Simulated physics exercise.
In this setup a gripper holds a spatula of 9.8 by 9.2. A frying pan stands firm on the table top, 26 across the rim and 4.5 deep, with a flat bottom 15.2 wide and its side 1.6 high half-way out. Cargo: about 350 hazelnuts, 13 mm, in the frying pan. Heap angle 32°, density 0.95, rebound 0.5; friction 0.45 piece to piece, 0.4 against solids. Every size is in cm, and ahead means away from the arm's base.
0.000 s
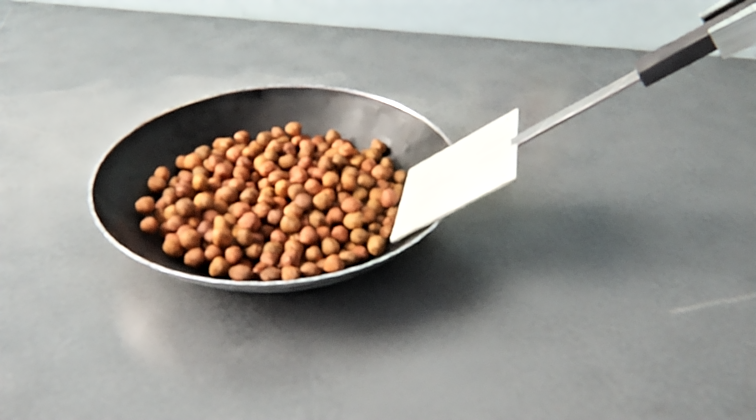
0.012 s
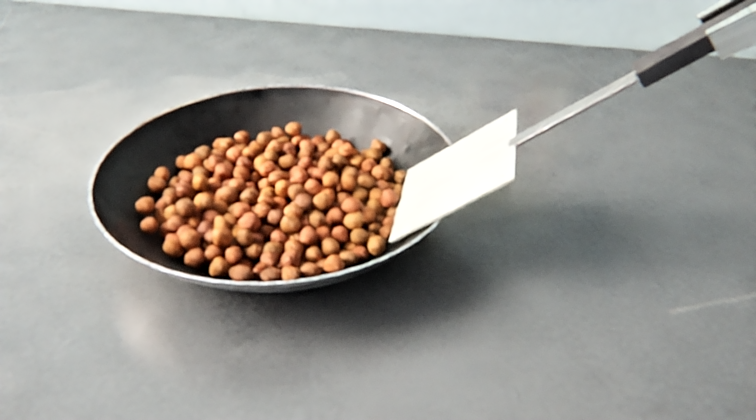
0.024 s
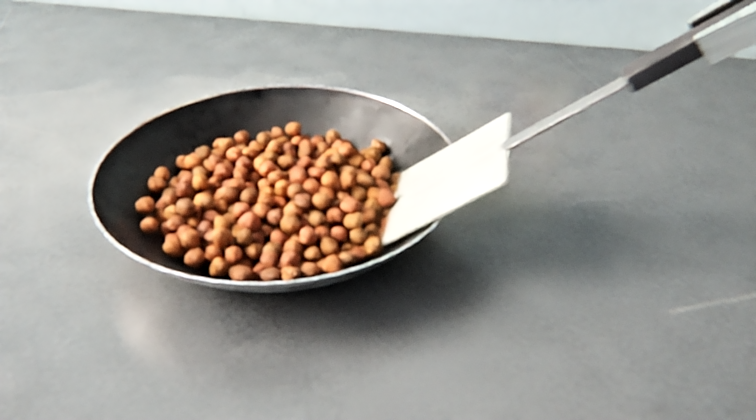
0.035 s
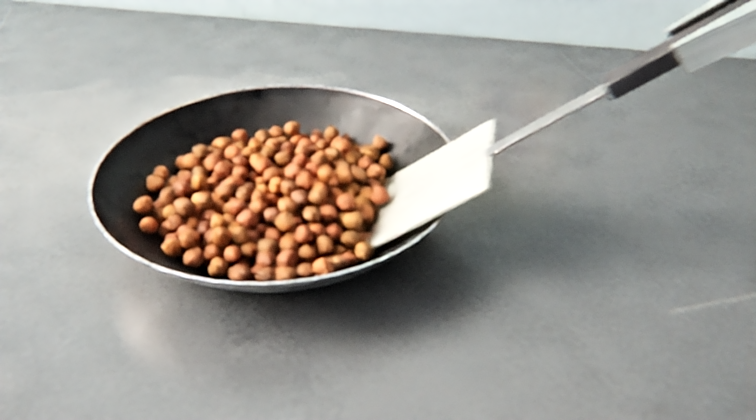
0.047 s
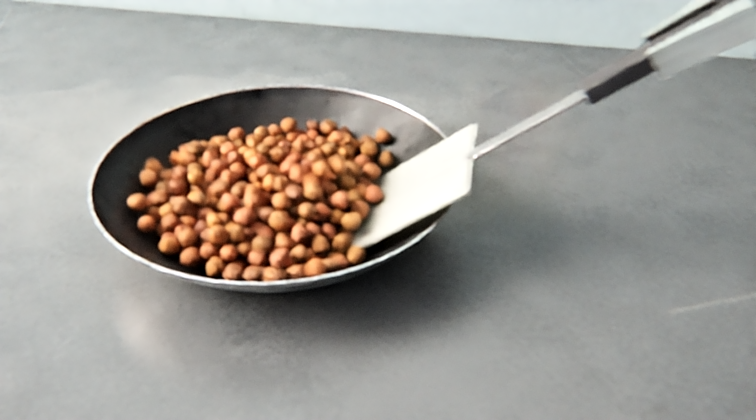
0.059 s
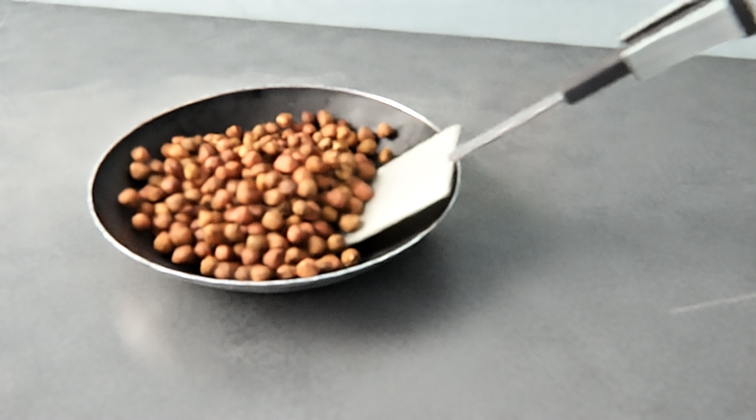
A gripper held a white spatula against the right side of a dark frying pan full of brown hazelnuts, then slid it leftward into the pan, pushing the nearby nuts left and heaping them slightly.
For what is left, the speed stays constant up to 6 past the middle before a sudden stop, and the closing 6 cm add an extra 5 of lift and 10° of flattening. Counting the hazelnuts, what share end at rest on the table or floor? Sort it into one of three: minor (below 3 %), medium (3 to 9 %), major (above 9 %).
Major, above 9 %.
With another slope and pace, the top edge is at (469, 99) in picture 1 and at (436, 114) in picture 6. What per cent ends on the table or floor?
Roughly 5 %.
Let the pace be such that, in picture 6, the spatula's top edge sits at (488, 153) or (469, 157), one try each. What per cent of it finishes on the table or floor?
Try one roughly 0 per cent; try two roughly 15 per cent.
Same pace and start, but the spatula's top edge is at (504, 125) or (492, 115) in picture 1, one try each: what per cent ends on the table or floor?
First try around 20 percent, second around 25 percent.
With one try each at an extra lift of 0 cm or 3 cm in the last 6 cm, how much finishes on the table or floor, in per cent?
I'd put it near 10 in a hundred, then near 15 in a hundred.
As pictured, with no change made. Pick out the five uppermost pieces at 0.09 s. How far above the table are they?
6 cm.
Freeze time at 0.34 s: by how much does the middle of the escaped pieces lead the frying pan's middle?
About 22 cm.
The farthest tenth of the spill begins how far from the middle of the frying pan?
About 75 cm from the centre.
After 0.09 s, sloping 39°, highest piece 6 above the table; 346 in the frying pan.
After 0.12 s, sloping 35°, highest piece 7 above the table; 345 in the frying pan, 1 on the blade or in flight.
After 0.34 s, sloping 29°, highest piece 13 above the table; 285 in the frying pan, 35 on the table or floor, 26 on the blade or in flight.
After 1.39 s, sloping 29°, highest piece 5 above the table; 285 in the frying pan, 61 on the table or floor.
At rest, 285 in the frying pan, 61 on the table or floor. That is 18 % on the table or floor.
